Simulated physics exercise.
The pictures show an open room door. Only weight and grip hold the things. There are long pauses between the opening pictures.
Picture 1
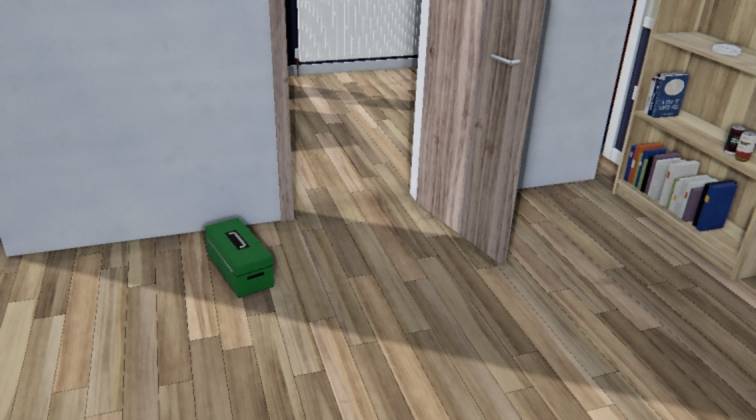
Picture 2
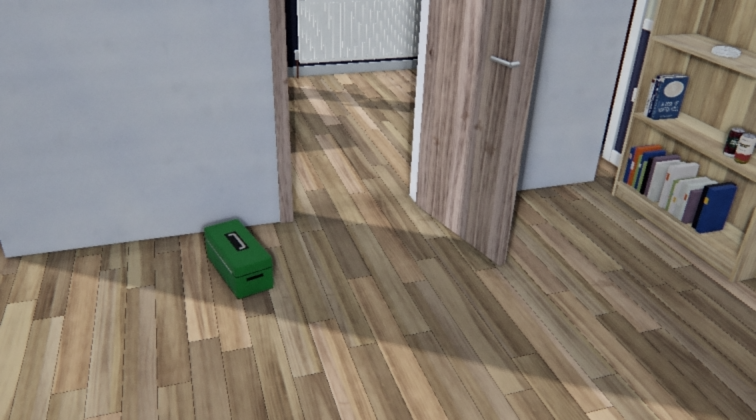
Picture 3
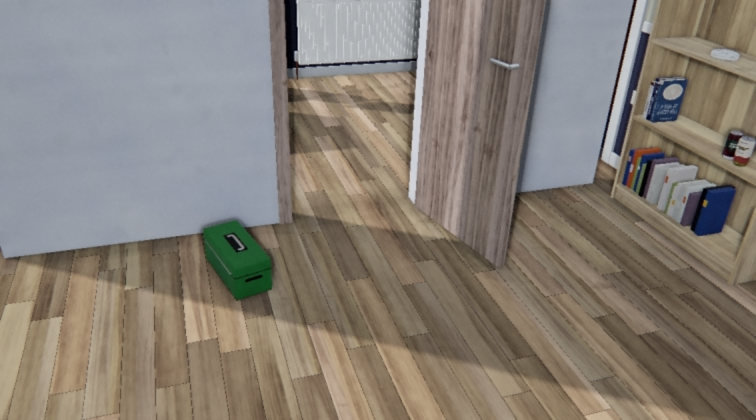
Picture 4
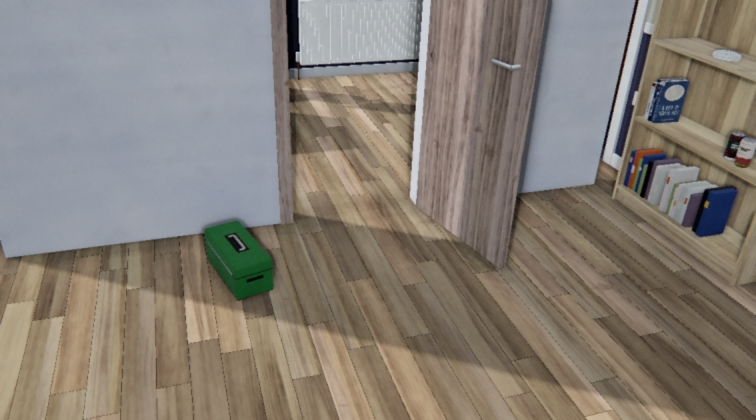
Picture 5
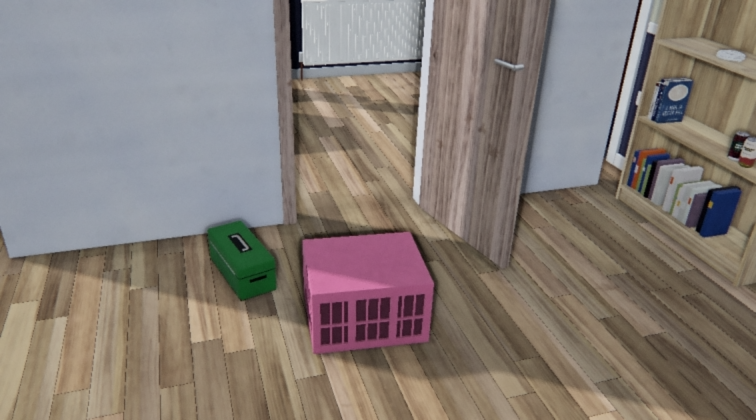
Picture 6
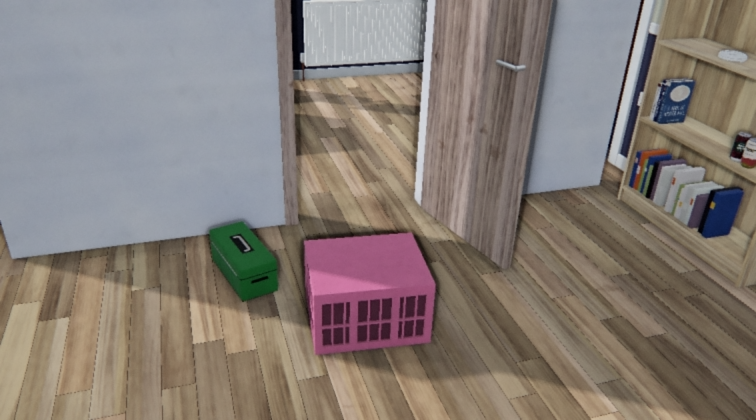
A pink chest with barred openings suddenly appeared on the wooden floor beside a small green toolbox, in front of a wide-open door. Before that, nothing much had moved, and the door stayed still throughout.
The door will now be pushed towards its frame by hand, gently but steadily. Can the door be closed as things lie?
It closes.
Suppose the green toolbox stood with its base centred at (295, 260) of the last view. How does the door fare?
Then it shuts.
Then, 0.70 s on from there, door at 79°.
Then, 1.30 s on from there, door at 47°.
Then, 1.80 s on from there, door at 19°.
In the end, door at 0°; both unmoved. At the end, from the last picture's camera, pink chest near (366, 291).
